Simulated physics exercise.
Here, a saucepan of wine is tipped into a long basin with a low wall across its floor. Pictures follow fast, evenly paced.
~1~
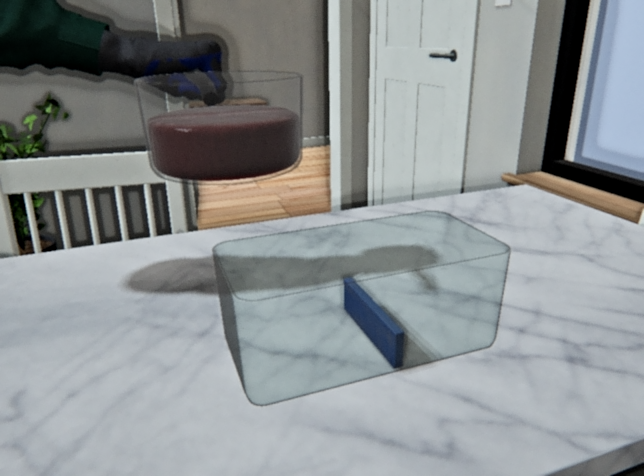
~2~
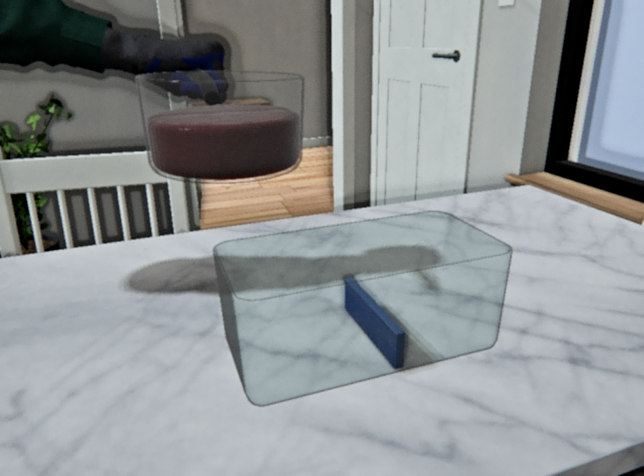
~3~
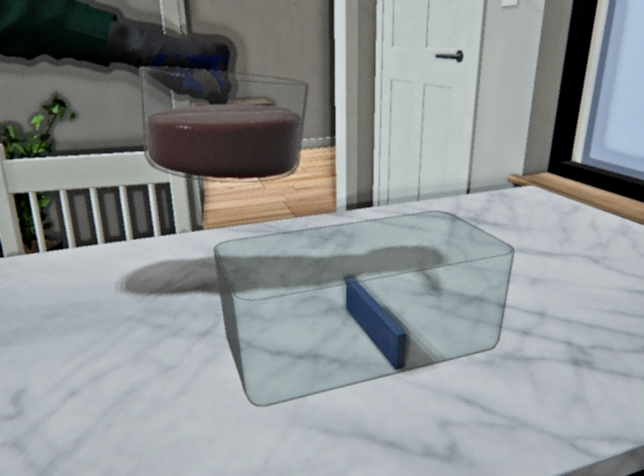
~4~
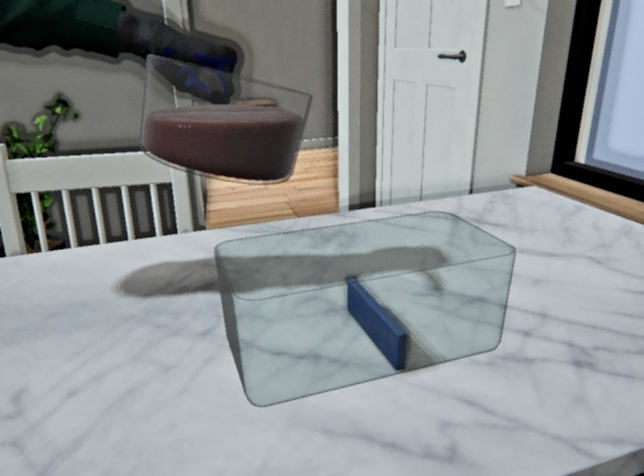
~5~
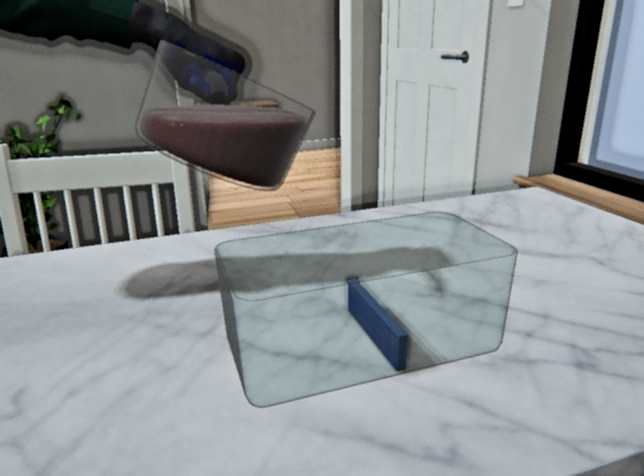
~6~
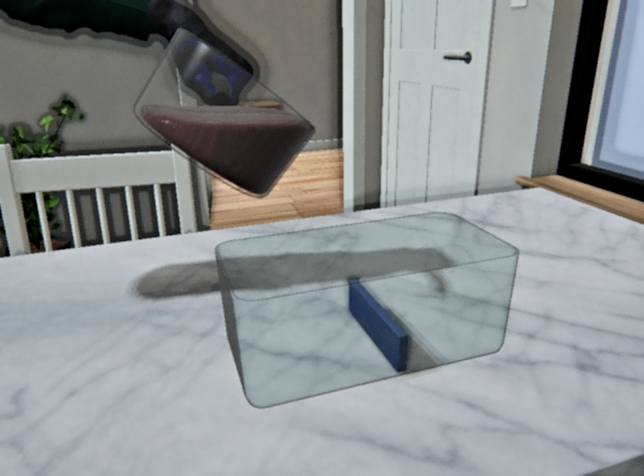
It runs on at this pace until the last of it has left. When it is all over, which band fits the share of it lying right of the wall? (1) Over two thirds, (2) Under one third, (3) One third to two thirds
Under one third.
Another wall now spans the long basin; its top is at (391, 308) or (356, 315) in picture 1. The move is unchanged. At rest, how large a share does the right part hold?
With the first placement it is 10 %, with the second 35 %.
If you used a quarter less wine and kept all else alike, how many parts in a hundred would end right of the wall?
The share comes to some 5 parts in a hundred.
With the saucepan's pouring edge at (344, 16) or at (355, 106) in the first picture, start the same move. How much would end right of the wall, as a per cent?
80 %, 75 %.
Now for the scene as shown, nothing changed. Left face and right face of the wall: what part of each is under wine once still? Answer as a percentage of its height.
Left: 60 %. Right: 10 %.
A moment on, the saucepan is tipped on its side and 35 per cent is still to pour, 21 is left of the wall and 0 right of it.
Next, the saucepan is tipped right over and 10 per cent is still to pour, 73 is left of the wall and 6 right of it.
Then the saucepan is tipped right over and 2 per cent is still to pour, 82 is left of the wall and 9 right of it.
Later the saucepan is tipped right over and 0 per cent is still to pour, 86 is left of the wall and 10 right of it.
At rest 87 per cent lies left of the wall, 10 right of it and 4 outside.
